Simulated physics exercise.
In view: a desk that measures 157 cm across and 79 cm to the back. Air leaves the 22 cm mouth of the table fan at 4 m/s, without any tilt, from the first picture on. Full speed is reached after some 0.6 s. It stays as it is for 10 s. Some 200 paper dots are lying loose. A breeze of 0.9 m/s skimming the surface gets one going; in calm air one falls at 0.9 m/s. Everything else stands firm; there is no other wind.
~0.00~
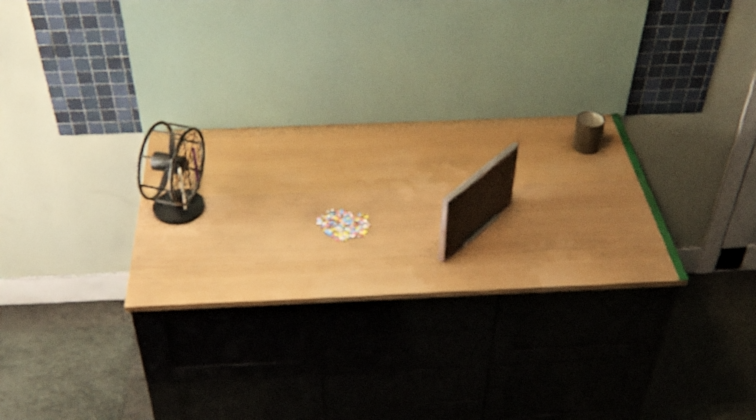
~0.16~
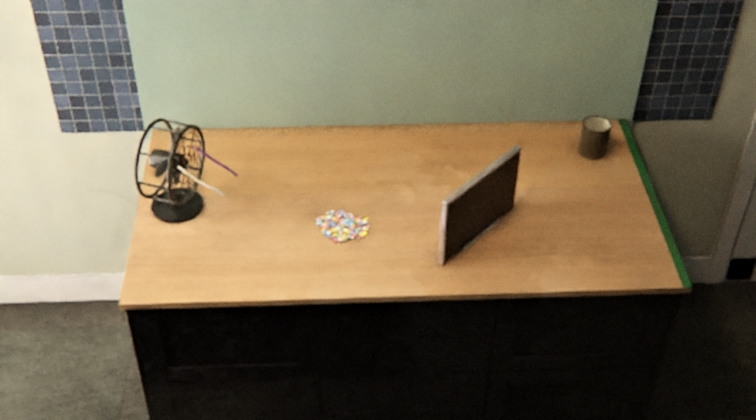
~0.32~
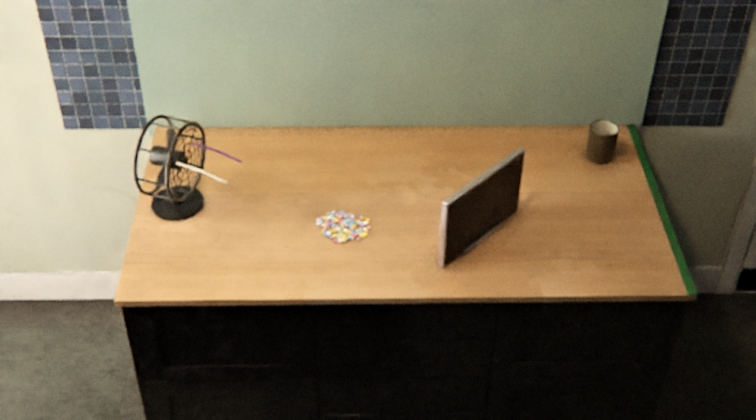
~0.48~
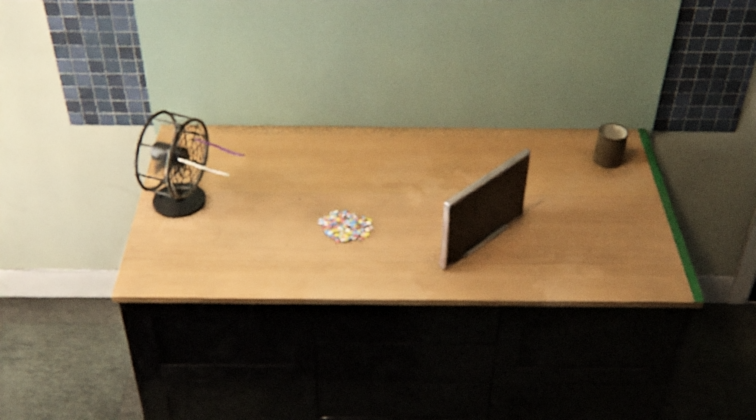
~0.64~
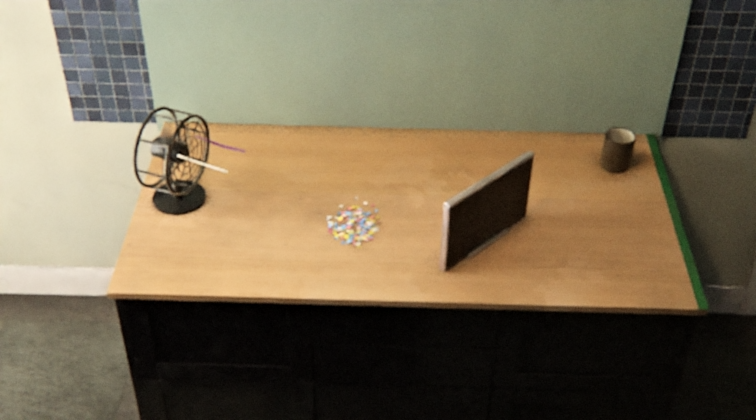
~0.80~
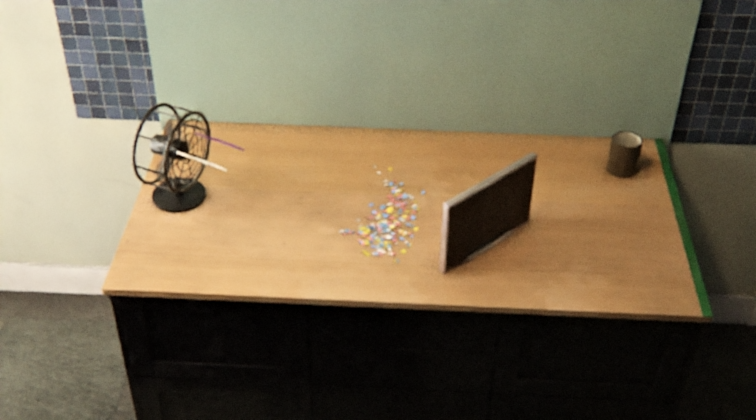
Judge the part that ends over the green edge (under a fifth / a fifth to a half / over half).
Of the paper dots, from a fifth to a half end over the green edge.
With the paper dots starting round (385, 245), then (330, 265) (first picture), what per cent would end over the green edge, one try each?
In turn about 20 %, 0 %.
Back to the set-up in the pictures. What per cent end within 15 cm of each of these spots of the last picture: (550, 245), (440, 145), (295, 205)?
In turn about 0 %, 20 %, 0 %.
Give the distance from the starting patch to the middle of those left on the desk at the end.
Roughly 60 cm.
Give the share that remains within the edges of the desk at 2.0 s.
Some 80 per cent.
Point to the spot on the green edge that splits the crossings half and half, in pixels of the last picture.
Around (663, 141).
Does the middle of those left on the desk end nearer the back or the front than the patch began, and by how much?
To the back, by about 50 cm.
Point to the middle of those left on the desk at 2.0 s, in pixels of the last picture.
At about (521, 133).
After 2.0 s, 10 % are over the green edge; the middle of those still in play is near (522, 133); 34 % have settled or left.
After 3.2 s, 23 % are over the green edge; the middle of those still in play is near (507, 133); 54 % have settled or left.
After 5.5 s, 34 % are over the green edge; the middle of those still in play is near (474, 132); 70 % have settled or left.
After 10.0 s, at the end, 36 % are over the green edge; the middle of those still in play is near (470, 132).
